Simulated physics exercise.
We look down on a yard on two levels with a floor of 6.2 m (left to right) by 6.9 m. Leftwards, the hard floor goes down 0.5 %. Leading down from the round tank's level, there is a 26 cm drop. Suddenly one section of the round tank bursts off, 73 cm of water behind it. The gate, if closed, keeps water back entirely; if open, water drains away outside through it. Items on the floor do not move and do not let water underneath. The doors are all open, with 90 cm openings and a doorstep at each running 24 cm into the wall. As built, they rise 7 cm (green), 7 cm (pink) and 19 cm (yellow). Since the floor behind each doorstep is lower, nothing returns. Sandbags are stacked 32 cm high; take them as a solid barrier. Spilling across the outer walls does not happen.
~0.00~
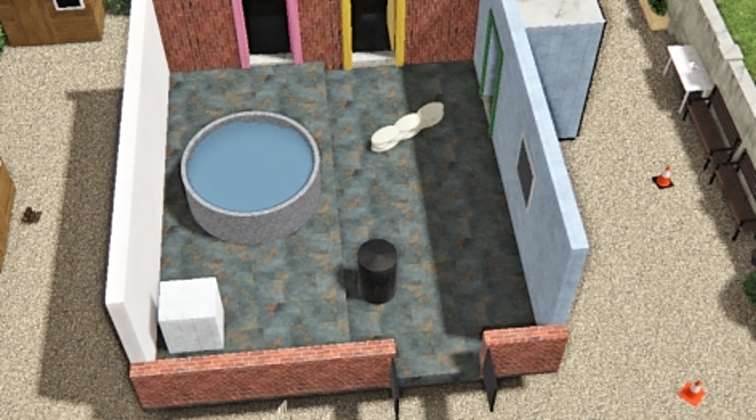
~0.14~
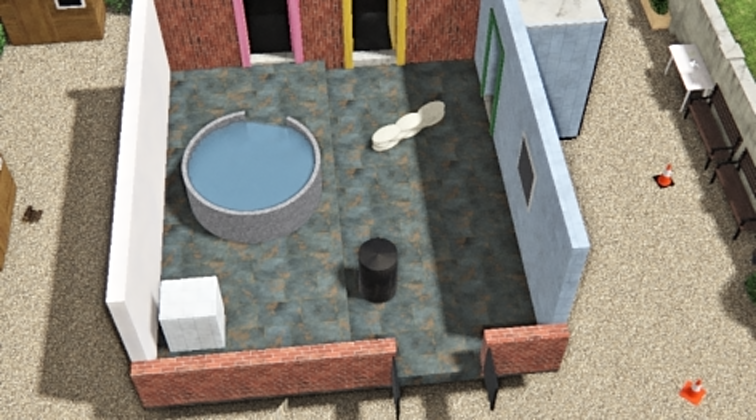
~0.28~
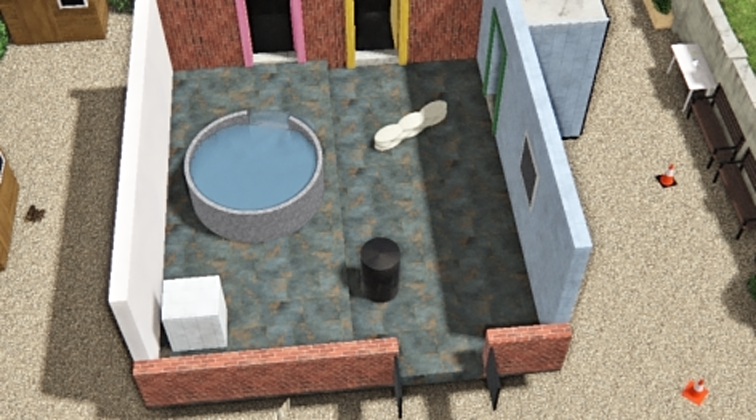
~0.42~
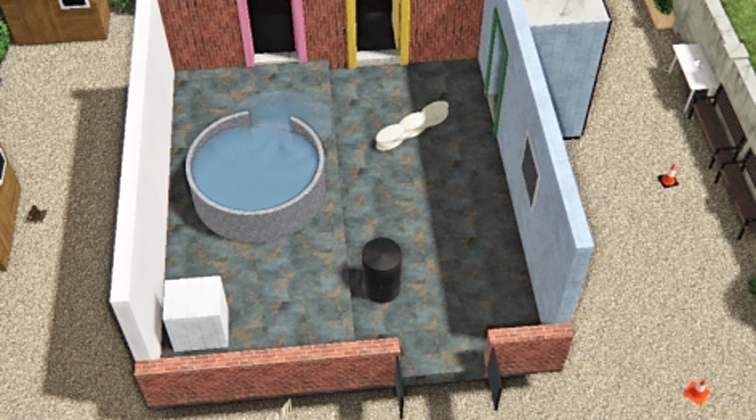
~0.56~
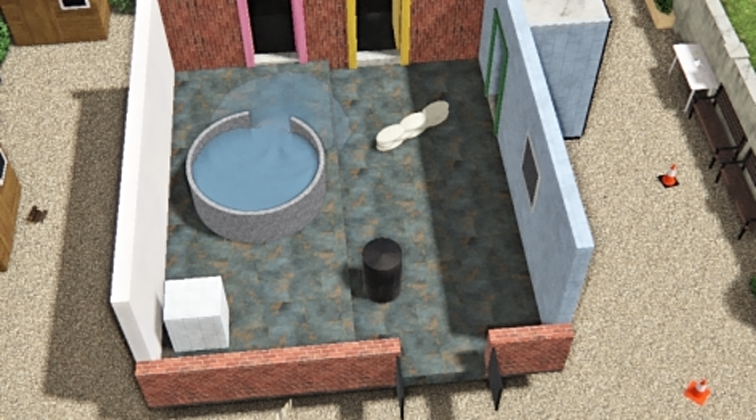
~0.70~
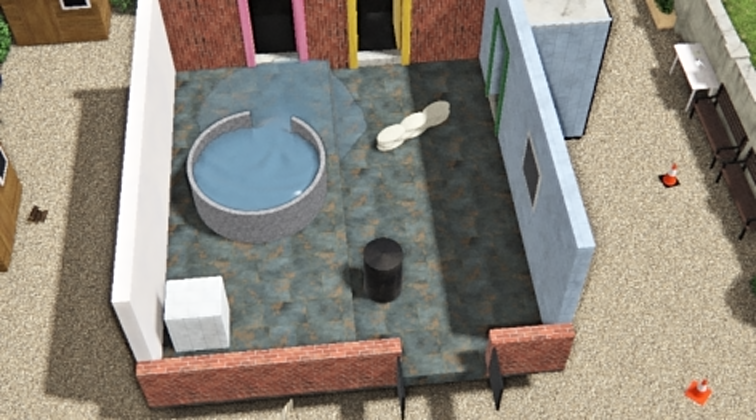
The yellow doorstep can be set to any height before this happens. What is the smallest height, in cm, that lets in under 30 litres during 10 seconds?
10.5 cm.
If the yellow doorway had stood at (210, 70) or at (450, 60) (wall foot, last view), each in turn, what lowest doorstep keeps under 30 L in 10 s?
First place around 12.5 cm, second around 14.0 cm.
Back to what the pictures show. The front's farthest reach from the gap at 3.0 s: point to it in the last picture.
The farthest wet point is roughly at (477, 59) in the last view.
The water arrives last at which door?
It is the green one.
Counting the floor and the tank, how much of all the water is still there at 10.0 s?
About 74 %.
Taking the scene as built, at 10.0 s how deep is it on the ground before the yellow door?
Lab note: Depth approx. 7.0 cm.
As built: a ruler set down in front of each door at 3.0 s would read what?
Reading in centimetres: Green = 12, pink = 22, yellow = 14.
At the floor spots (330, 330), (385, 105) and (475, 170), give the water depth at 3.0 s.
About 0, 2 and 0 cm.
After 1.4 s water covers 25 % of the floor, deepest (36 cm) near (278, 138); 17 cm at the yellow door, 0 litres in over its 19 cm doorstep.
After 3.0 s water covers 35 % of the floor, deepest (31 cm) near (477, 59); 14 cm at the yellow door, 1 litre in over its 19 cm doorstep.
After 10.0 s water covers 90 % of the floor, deepest (10 cm) near (339, 82); 7 cm at the yellow door, 1 litre in over its 19 cm doorstep.
At the yellow door as built, the water arrived by 1.1 s and peaked near 20 cm at 2.0 s.
Run again over the same 10 s with other heights there, 48 litres in over 8.5 cm, 22 litres over 11.5 cm. The limit of 30 litres is kept from about 10.5 cm up.
